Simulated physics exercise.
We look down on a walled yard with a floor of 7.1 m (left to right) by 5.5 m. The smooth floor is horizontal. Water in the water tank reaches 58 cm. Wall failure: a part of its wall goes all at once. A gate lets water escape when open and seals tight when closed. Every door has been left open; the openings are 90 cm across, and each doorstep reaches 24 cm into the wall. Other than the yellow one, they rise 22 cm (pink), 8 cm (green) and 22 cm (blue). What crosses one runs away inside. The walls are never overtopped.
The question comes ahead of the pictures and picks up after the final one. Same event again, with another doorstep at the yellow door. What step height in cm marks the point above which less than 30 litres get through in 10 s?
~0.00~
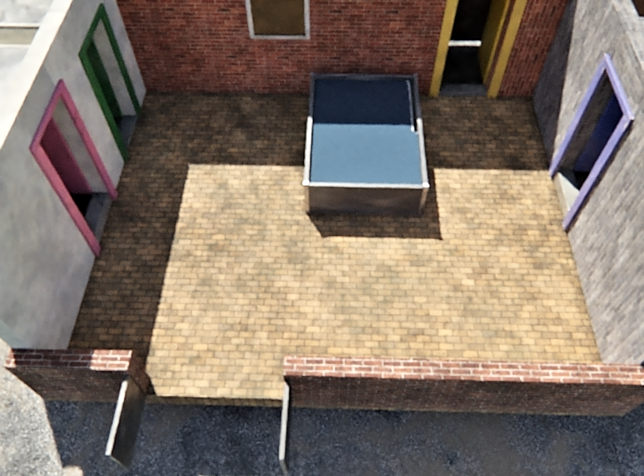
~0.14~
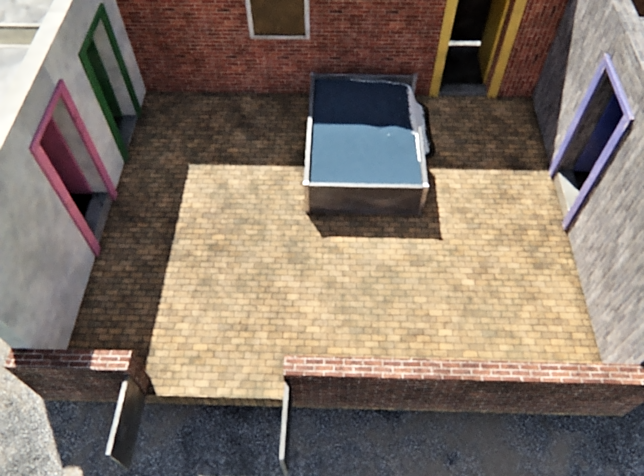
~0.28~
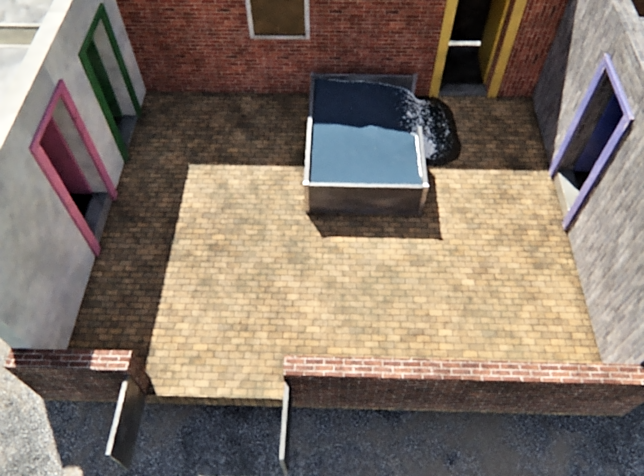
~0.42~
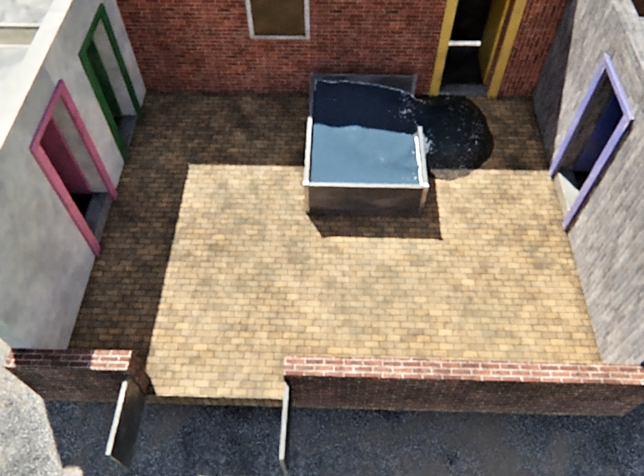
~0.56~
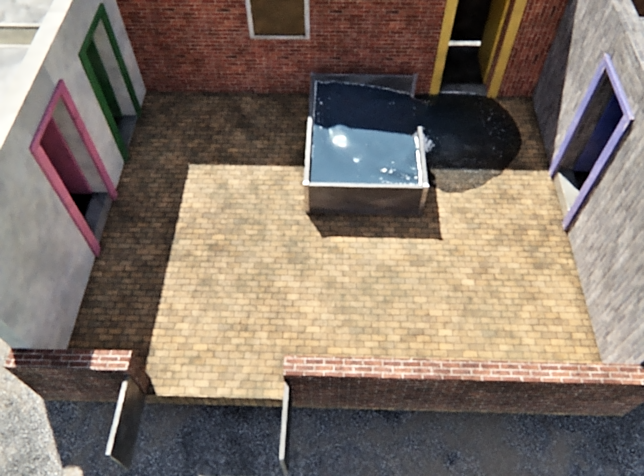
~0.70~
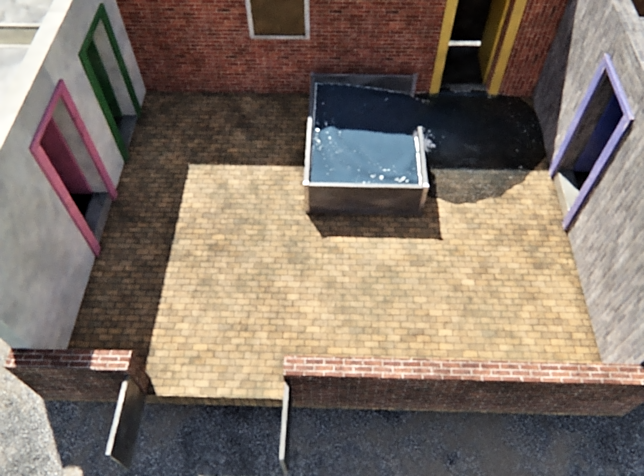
The point is around 21 cm.
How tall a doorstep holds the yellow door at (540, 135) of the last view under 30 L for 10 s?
30 cm.
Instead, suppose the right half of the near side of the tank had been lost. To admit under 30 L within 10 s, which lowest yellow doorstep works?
It should stand roughly 6.5 cm high.
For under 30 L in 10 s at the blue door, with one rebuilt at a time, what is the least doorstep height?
Roughly 10.0 cm at the blue door.
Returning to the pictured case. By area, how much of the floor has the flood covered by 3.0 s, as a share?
About 30 per cent.
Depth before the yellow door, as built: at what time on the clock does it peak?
Peak time: About 2.4 s.
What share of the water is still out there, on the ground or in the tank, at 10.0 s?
Share still there: Approx. 84 percent.
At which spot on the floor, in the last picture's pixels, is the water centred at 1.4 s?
(401, 147), roughly.
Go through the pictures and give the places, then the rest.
The first picture shows still water, 58 cm deep, in the water tank at (364, 129); the yellow door at (474, 50) is dry.
In the second picture, the gap is at (412, 122), the front 0.3 m out at (429, 154); the back of the water tank holds 58 cm.
In the third picture, the gap is at (412, 123), the front 0.7 m out at (456, 144); the back of the water tank holds 58 cm.
In the fourth picture, the front is at (488, 147), 1.3 m from the gap at (412, 124); 2.1 m2 of floor is wet, 58 cm left at the back.
In the fifth picture, the front is at (515, 143), 1.8 m from the gap at (412, 123); 3.1 m2 of floor is wet, 54 cm left at the back.
In the sixth picture, the front is at (544, 146), 2.2 m from the gap at (412, 123); 4.2 m2 of floor is wet, 49 cm left at the back; water is at the yellow door at (474, 50).
After 1.4 s water covers 15 % of the floor, deepest (49 cm) near (519, 100); 21 cm at the yellow door, 16 litres in over its 8 cm doorstep.
After 3.0 s water covers 30 % of the floor, deepest (28 cm) near (519, 100); 22 cm at the yellow door, 122 litres in over its 8 cm doorstep.
After 10.0 s water covers 90 % of the floor, deepest (10 cm) near (575, 388); 9 cm at the yellow door, 290 litres in over its 8 cm doorstep.
At the yellow door as built, the water arrived by 0.6 s and peaked near 22 cm at 2.4 s.
With a doorstep of 19.5 cm, 44 litres would have come in within the 10 s; with 22.5 cm, 20 litres. So under 30 litres takes about 21 cm.
